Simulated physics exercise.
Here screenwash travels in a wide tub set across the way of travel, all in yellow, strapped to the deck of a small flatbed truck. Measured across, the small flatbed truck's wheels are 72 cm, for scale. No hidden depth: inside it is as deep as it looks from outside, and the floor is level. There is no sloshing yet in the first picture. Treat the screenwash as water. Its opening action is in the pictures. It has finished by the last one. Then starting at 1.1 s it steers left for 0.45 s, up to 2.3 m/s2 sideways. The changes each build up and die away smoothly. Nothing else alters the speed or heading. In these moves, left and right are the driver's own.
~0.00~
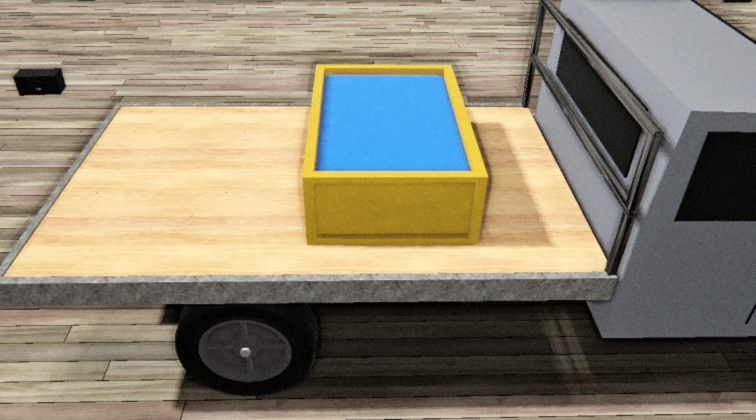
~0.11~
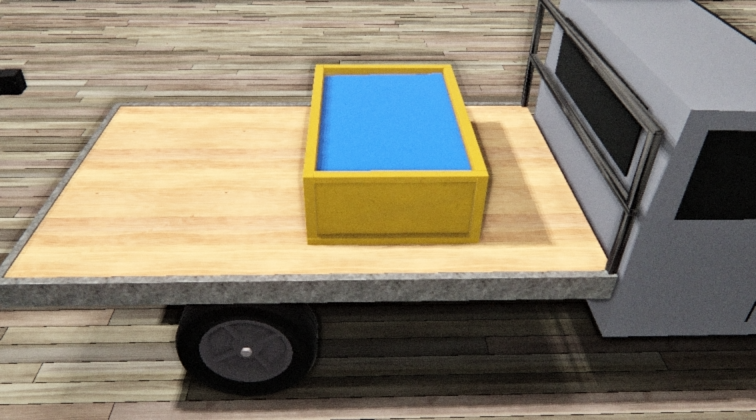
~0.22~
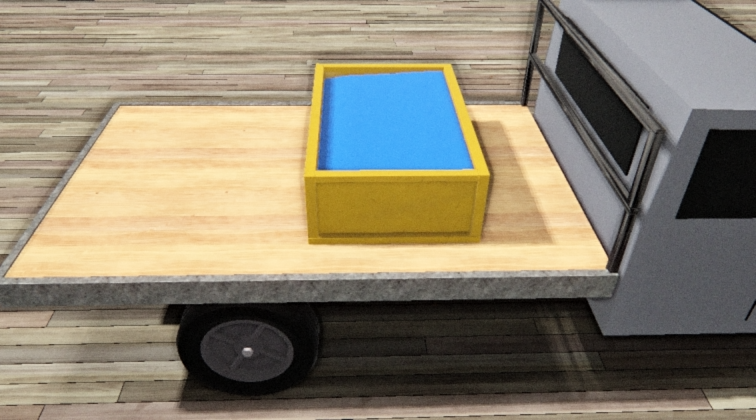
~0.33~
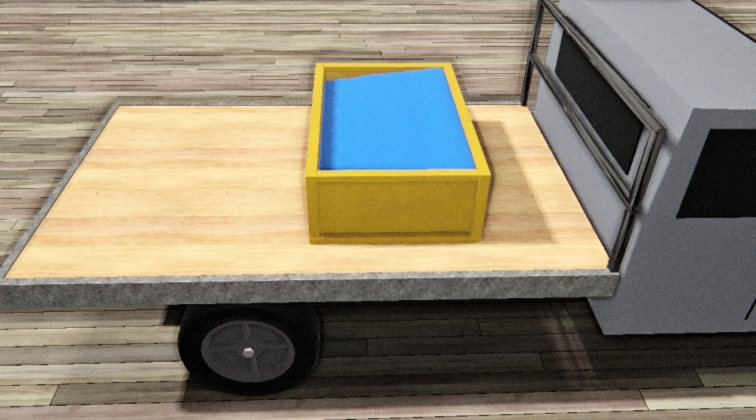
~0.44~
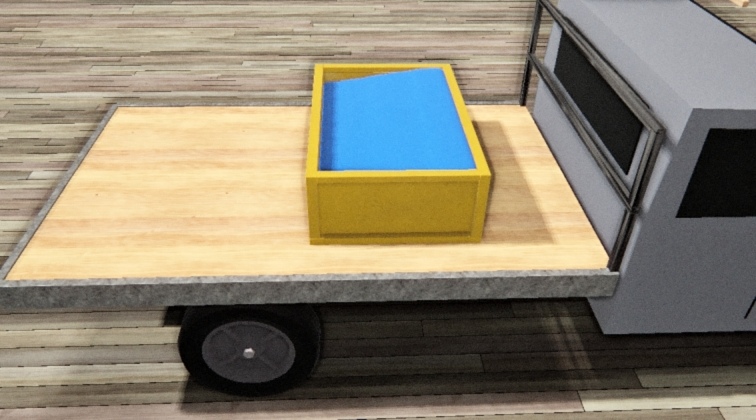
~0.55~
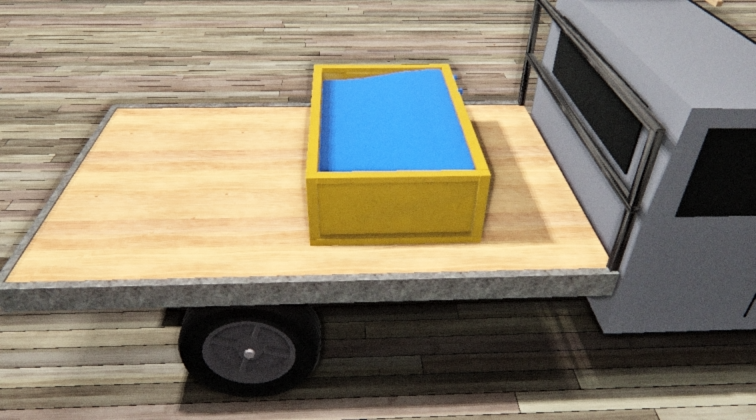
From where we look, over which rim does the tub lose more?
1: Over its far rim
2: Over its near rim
(2) Over its near rim.
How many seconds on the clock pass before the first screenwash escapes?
Around 1.5 seconds.
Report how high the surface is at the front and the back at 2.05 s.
Front 30 cm, back 34 cm.
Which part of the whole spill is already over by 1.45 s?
By that time, around 0 percent of it is out.
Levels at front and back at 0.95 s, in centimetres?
Close to 26 cm at the front end and 38 cm at the back end.
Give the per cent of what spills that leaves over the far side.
About 20 percent.
By 0.95 s it stands 37 cm high behind and 27 cm in front; all of it is still inside.
By 1.45 s it stands 29 cm high behind and 35 cm in front; all of it is still inside.
By 2.05 s it stands 34 cm high behind and 31 cm in front; 9 per cent has gone mostly over the near side, some over the right end.
By 4.53 s 16 per cent has gone over the near side, a little elsewhere; the far side has passed 2 per cent and the near side 9.
